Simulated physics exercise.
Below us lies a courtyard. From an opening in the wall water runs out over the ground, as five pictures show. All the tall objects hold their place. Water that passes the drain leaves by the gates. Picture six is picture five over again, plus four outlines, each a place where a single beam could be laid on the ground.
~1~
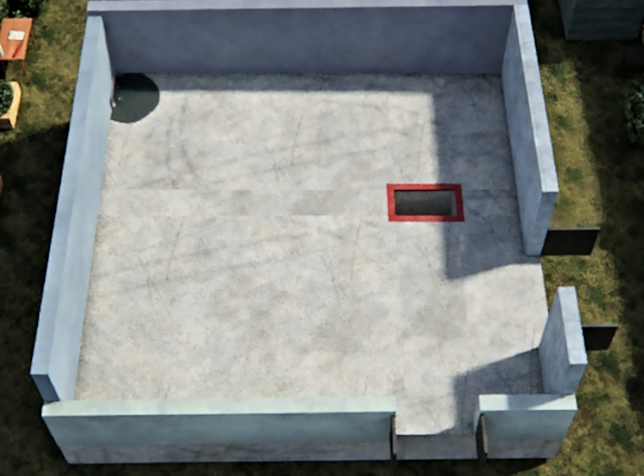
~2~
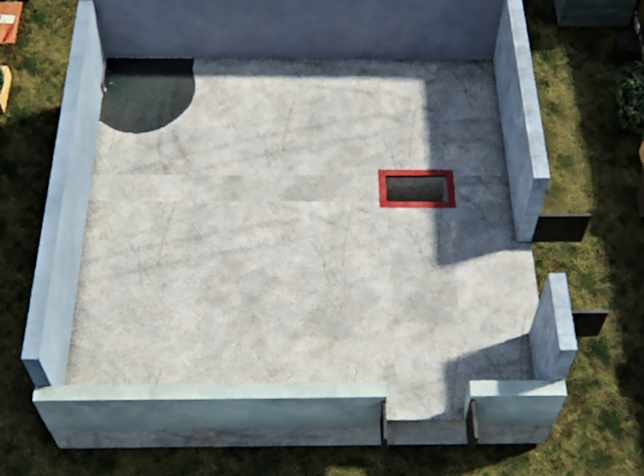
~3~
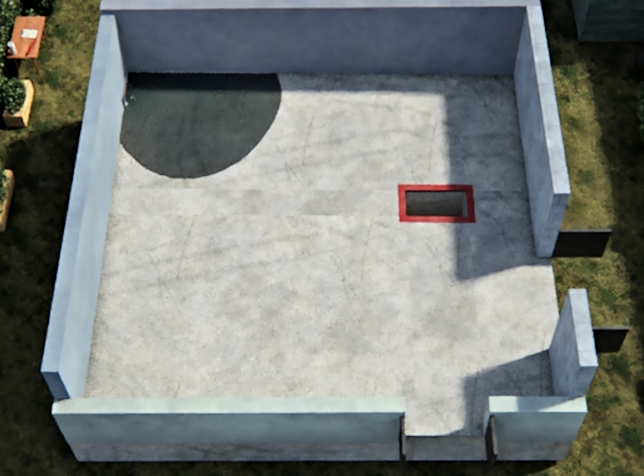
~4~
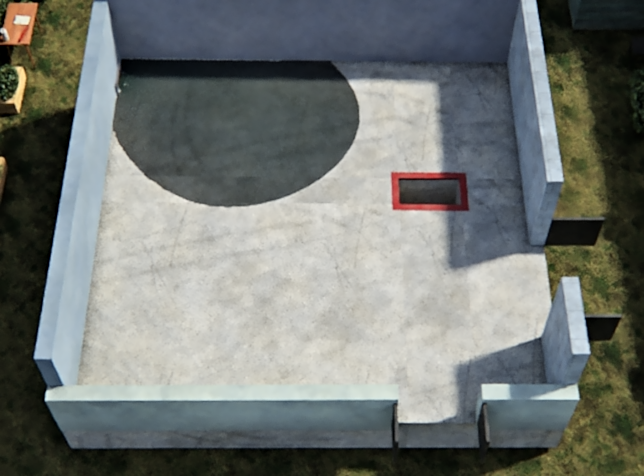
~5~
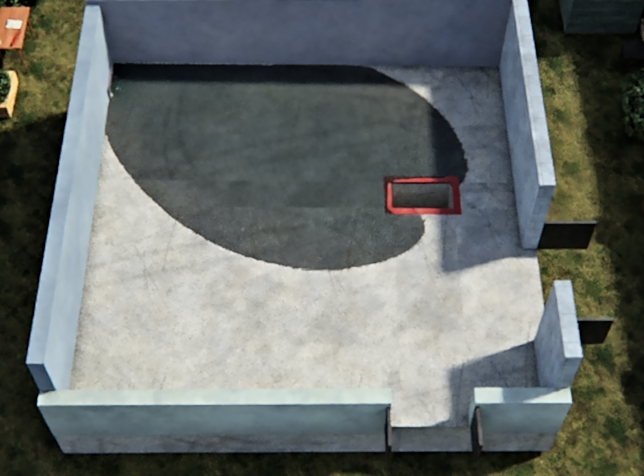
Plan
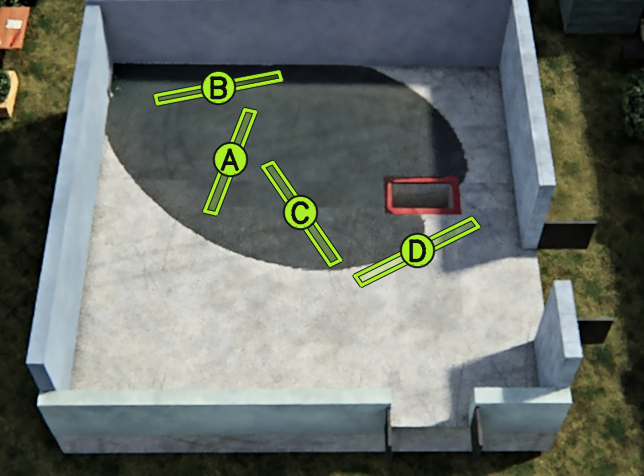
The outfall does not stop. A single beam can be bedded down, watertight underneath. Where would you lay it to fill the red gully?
The best spot is D.
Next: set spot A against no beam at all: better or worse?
It is worse.
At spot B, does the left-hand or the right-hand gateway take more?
The right one.
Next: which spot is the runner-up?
That is spot C.
In lime, A from (210, 212) to (250, 110); B from (156, 99) to (280, 75); C from (267, 164) to (335, 262); D from (358, 280) to (475, 222).
With A, about 17 % of the stream goes into the red gully, about 81 % out by the gates.
With B, about 19 % of the stream goes into the red gully, about 78 % out by the gates.
With C, about 29 % of the stream goes into the red gully, about 70 % out by the gates.
With D, about 48 % of the stream goes into the red gully, about 48 % out by the gates.
